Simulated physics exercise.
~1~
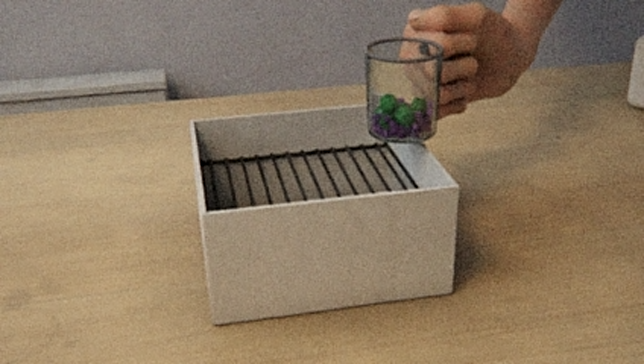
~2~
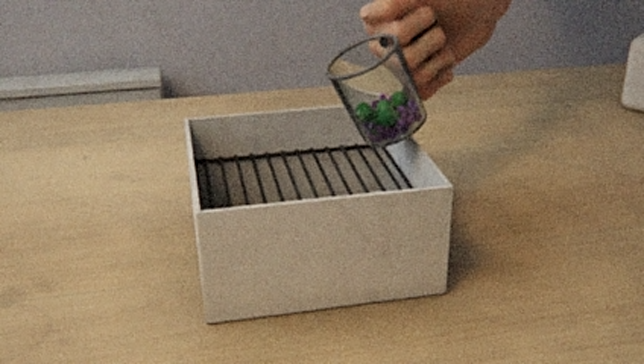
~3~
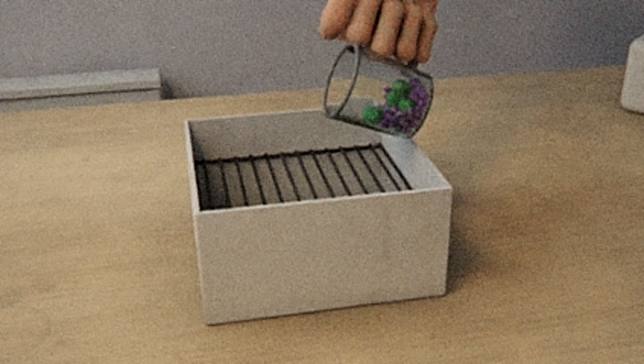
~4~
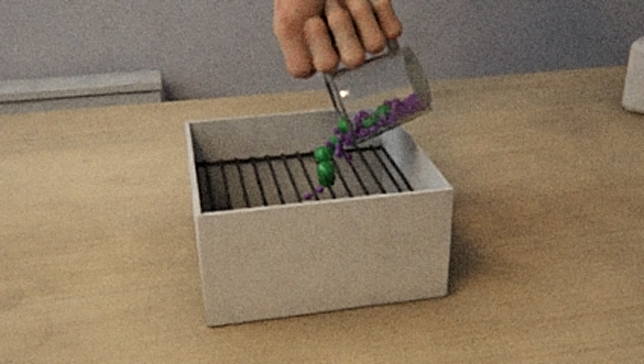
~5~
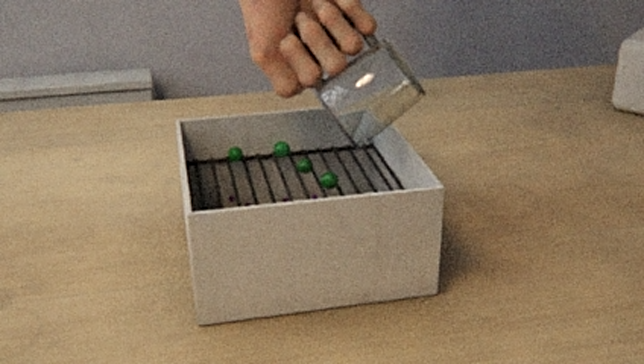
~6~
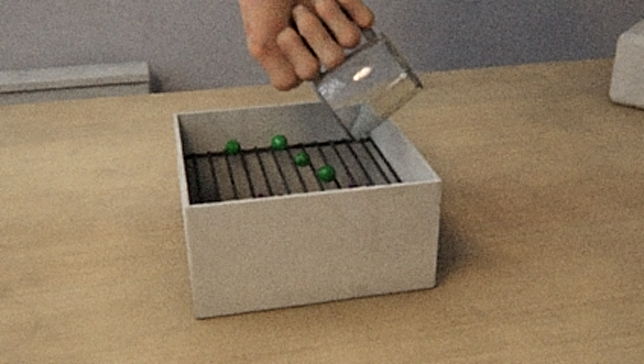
A hand holds a clear cup of green and purple pieces above the right side of a pale, open box on a wooden table, seen from slightly above by a gently swaying camera. Inside the box, a row of dark wires runs below the rim. The hand moves left and tips the cup onto its side, and the pieces slide toward its mouth. They pour out over the wires as the tilt continues, until the cup is empty. Four green balls end resting on the wires, while the small purple pieces drop through the gaps, nearly all out of sight.
